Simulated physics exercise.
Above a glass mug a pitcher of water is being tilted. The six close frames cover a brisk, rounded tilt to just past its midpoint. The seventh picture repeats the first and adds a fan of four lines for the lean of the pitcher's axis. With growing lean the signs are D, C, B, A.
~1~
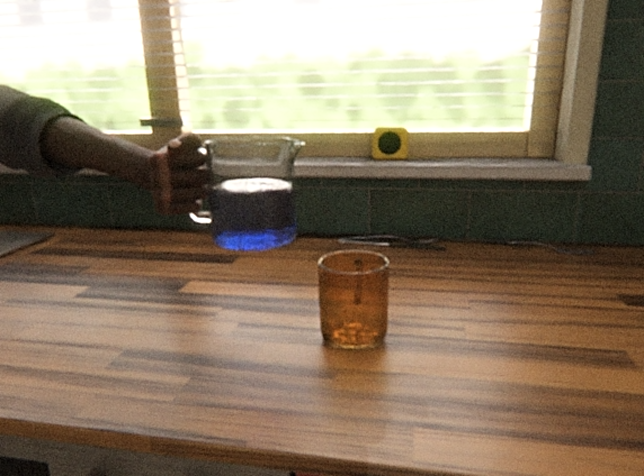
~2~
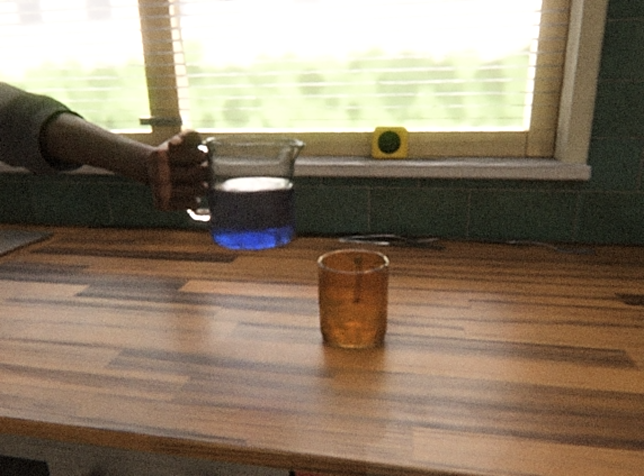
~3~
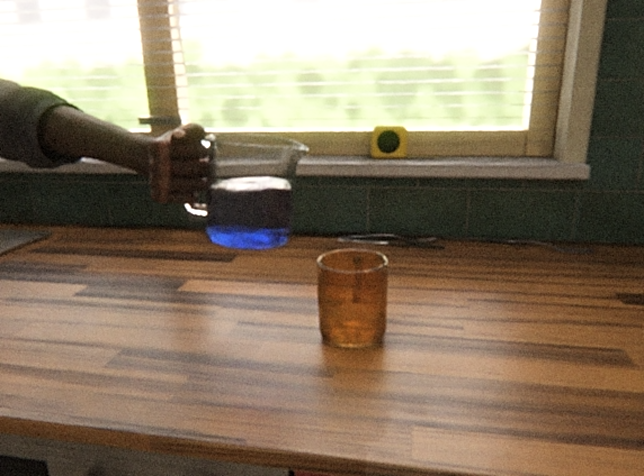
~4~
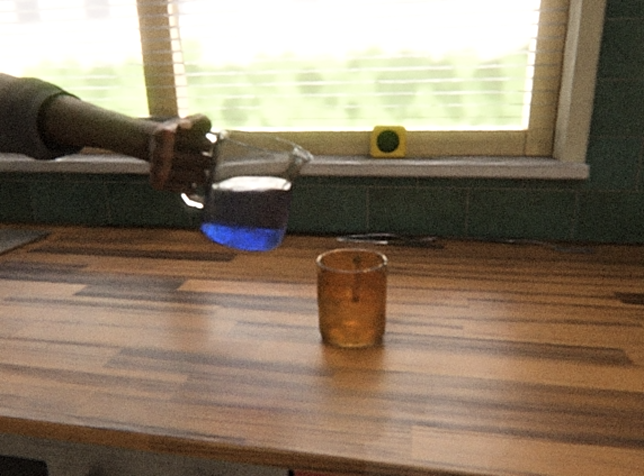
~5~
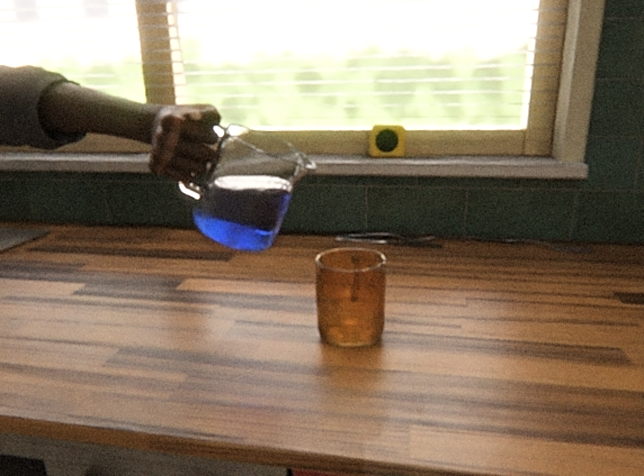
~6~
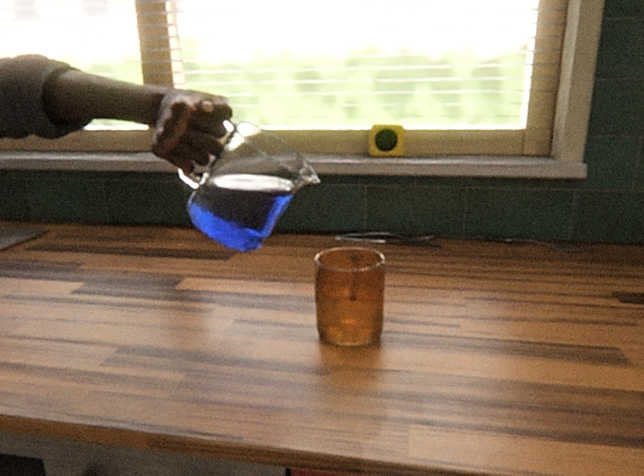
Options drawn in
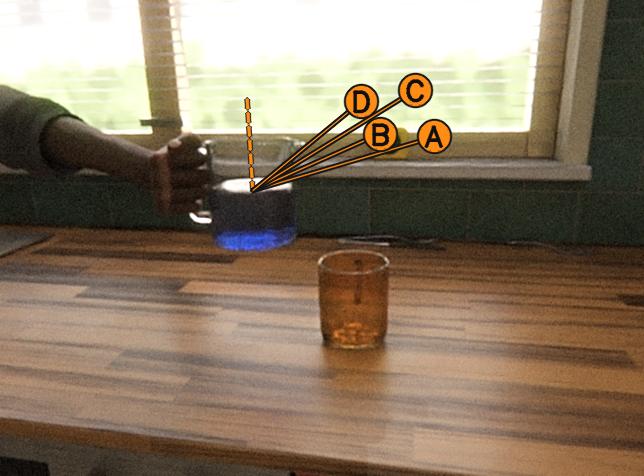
On a wooden counter by a bright window stood an amber glass mug, and above it to the left, a hand held a pitcher of blue liquid upright, then gradually tilted it rightward.
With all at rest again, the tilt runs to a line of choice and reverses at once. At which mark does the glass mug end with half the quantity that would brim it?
A beats the others.
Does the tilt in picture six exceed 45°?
No, it does not.
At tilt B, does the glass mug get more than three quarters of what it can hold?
No.
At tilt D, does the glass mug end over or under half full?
Under half.
On the marked copy, A at (418, 141); B at (364, 140); C at (401, 98); D at (347, 112).
With A, the glass mug ends with about 48 % of what it can hold.
With B, the glass mug ends with about 34 % of what it can hold.
With C, the glass mug ends with about 19 % of what it can hold.
With D, the glass mug ends with about 8 % of what it can hold.
